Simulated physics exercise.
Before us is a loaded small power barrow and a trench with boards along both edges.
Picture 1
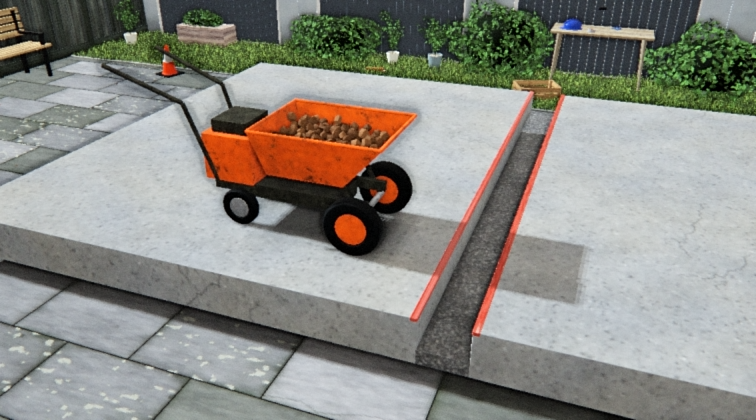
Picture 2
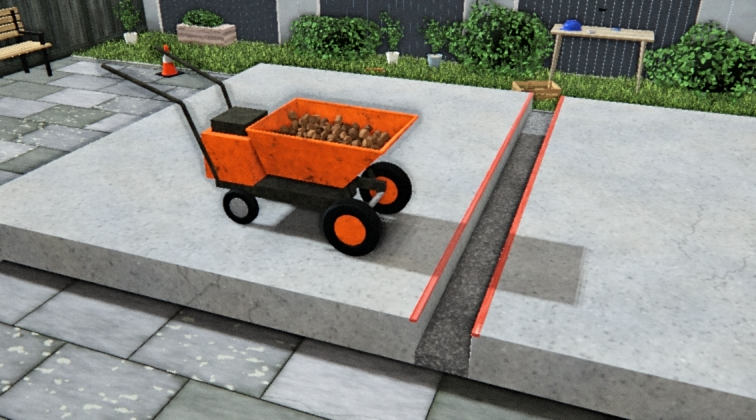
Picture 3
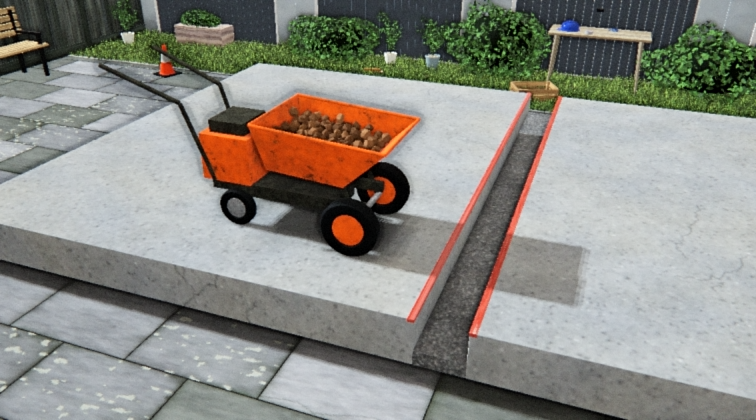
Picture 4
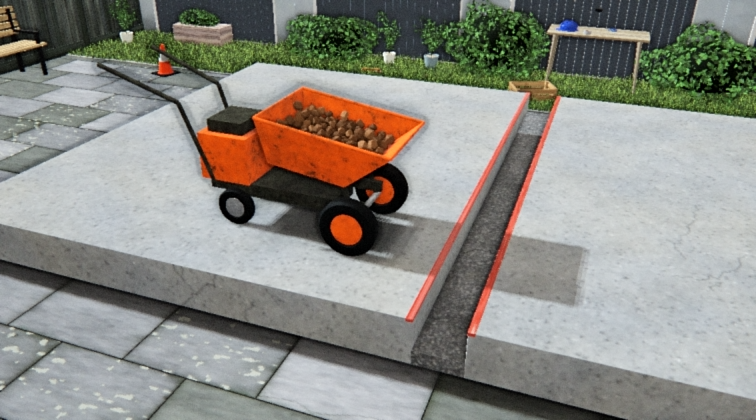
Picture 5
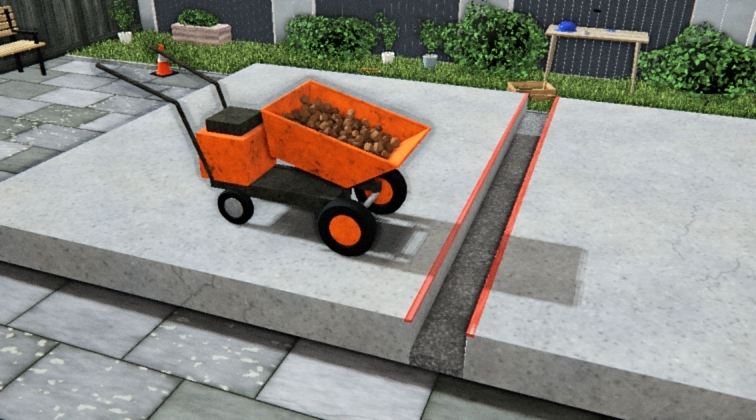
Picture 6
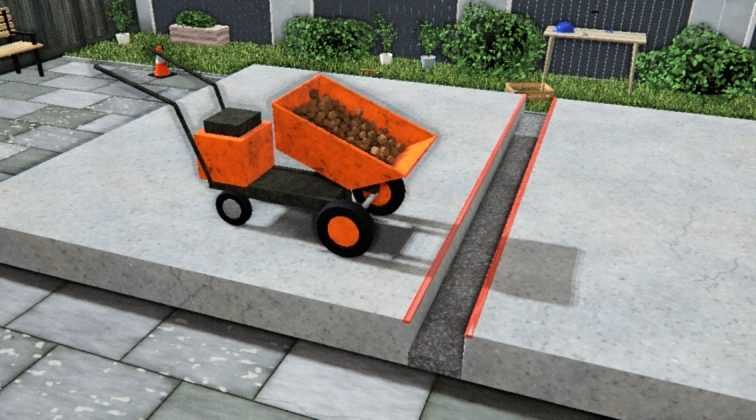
An orange power barrow loaded with brown lumps stood on a concrete slab beside a narrow trench edged with red boards, and its skip slowly tilted forward to the right while the wheels stayed put.
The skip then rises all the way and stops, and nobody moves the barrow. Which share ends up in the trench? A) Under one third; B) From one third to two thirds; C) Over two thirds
The answer is C.
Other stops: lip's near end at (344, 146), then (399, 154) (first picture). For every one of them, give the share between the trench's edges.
Around 70 % the first time and around 70 % the second.
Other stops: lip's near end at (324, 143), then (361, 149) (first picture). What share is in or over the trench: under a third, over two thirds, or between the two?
In the middle band, then more than two thirds.
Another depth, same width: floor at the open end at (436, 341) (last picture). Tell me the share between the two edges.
I'd guess close to 60 percent.
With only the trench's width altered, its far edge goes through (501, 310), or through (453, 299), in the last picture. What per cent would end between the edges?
I'd expect close to 100 in a hundred and then close to 50 in a hundred.
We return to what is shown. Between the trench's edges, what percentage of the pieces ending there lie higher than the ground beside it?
Roughly 5 %.
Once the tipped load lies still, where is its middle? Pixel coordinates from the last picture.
The centre ends up roughly at (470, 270).
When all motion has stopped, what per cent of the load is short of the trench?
I'd estimate about 0 per cent of the load.
Shortly afterwards, skip tipped steeply; the whole lot in the skip.
Next, skip tipped right over; near two thirds in the skip; near a third in or heaped over the trench; only a few beyond it; only a few falling.
Some moments later, skip tipped right over; a little in the skip; the bulk in or heaped over the trench; a little beyond it.
In the end, skip tipped right over; all but a few in or heaped over the trench; a little beyond it.
